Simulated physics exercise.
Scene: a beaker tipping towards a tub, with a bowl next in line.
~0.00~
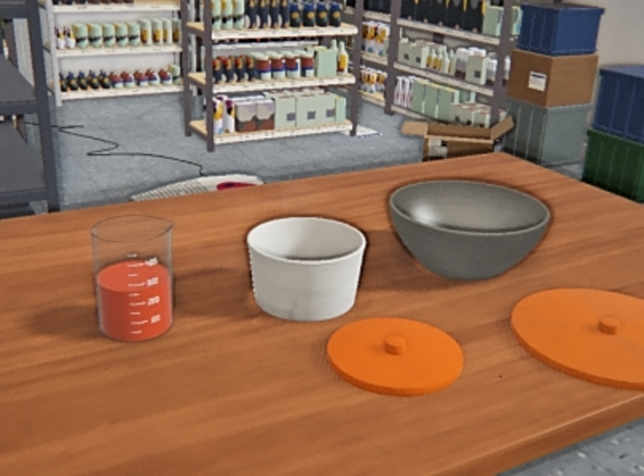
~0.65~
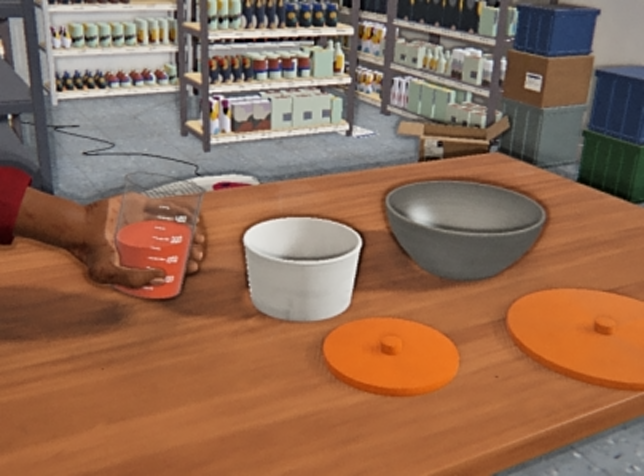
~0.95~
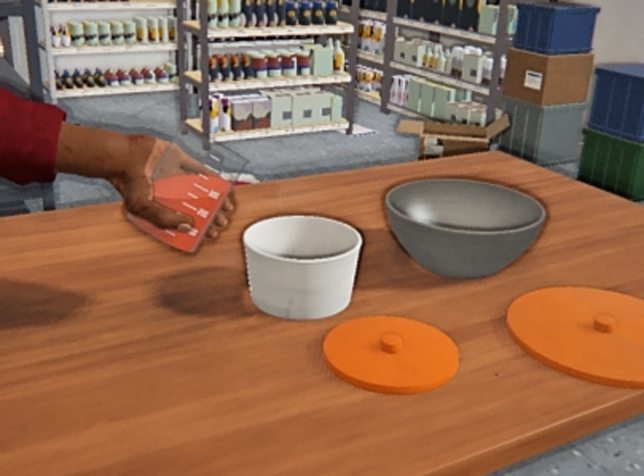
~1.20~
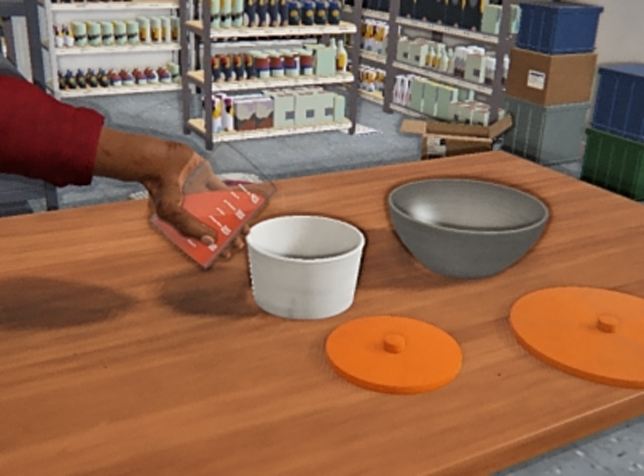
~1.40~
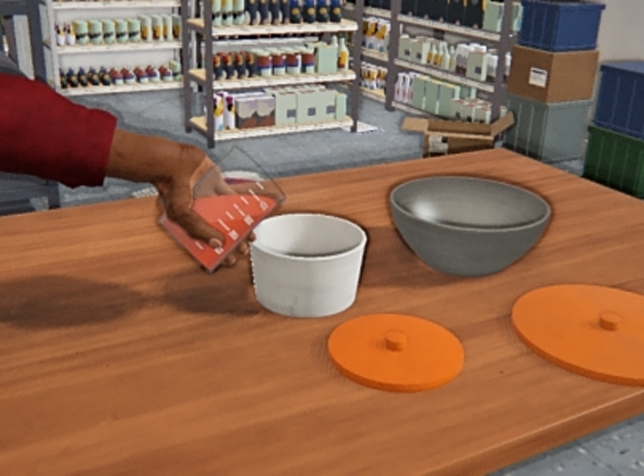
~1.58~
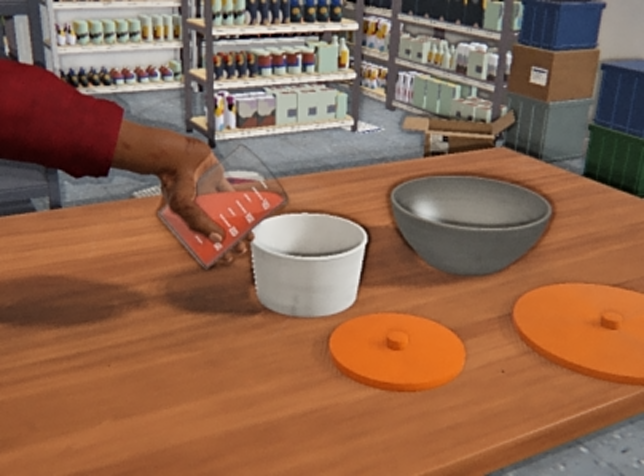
A hand lifts a beaker of red liquid and tilts it beside a white tub.
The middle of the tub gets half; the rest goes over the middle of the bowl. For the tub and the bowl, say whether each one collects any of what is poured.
The tub won't turn it away; the bowl won't turn it away.
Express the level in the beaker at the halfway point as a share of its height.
25 %.
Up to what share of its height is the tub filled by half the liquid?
Roughly 15 per cent of the height.
Around 2.3 s, the tomato juice goes into the tub.
Around 3.2 s, the tomato juice goes into the bowl.
Around 4.6 s, the tub has its share inside; the bowl has its share inside.
